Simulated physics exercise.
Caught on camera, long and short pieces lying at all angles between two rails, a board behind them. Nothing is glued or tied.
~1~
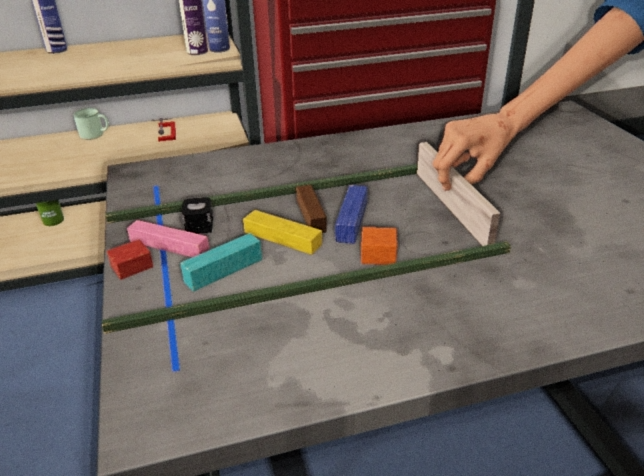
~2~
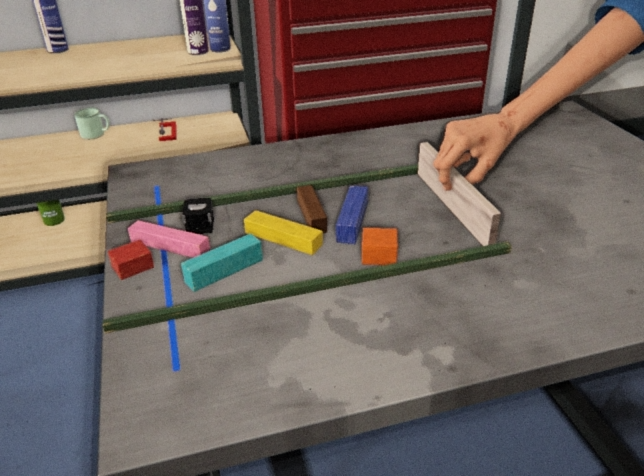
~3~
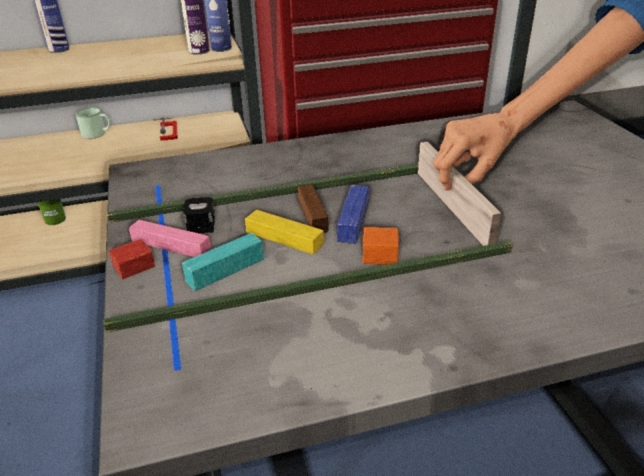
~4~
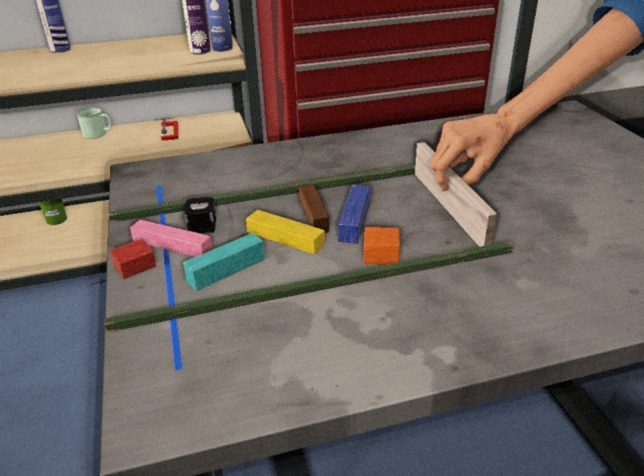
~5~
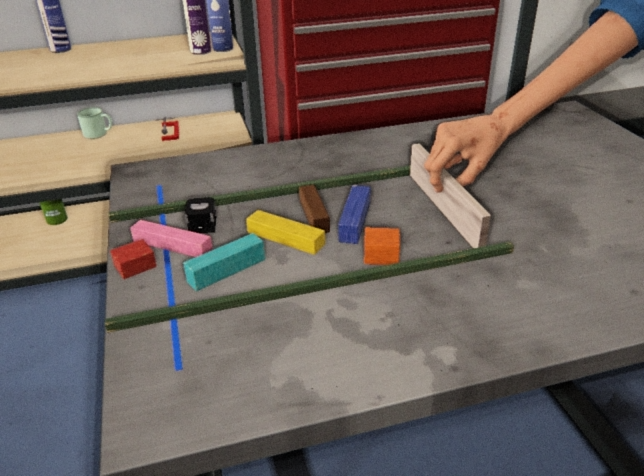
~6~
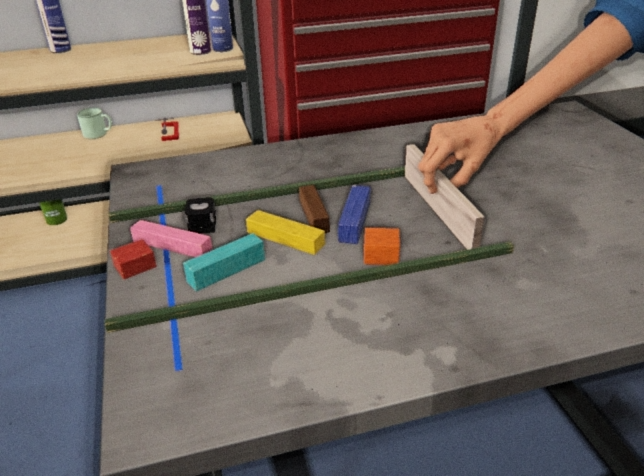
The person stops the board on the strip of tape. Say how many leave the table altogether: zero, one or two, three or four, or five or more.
In the end the number that fall off is three or four.
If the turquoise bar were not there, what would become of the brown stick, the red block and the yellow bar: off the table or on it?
The brown stick holds on; the red block is lost; the yellow bar is kept.
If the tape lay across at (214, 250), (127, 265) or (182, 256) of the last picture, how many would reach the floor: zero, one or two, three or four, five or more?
Taking them in turn, no fall at all; five or more; either one or two.
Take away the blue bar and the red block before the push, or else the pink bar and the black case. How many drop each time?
0 in the first case, 2 in the second.
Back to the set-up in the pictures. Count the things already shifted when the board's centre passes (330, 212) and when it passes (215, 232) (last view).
At the one place 4, at the other 8.
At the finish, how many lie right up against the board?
In contact: 2.
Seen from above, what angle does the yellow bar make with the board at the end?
Near 30 degrees.
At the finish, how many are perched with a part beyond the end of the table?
2 of them.
A little later, none off yet; red block at rest near (134, 259); pink bar at rest near (171, 239); black case at rest near (201, 216).
Next, none off yet; red block at rest near (134, 259); pink bar moving near (164, 242); black case at rest near (198, 216).
When it is over, the number that fall off is three or four; down, turquoise bar, pink bar and red block.
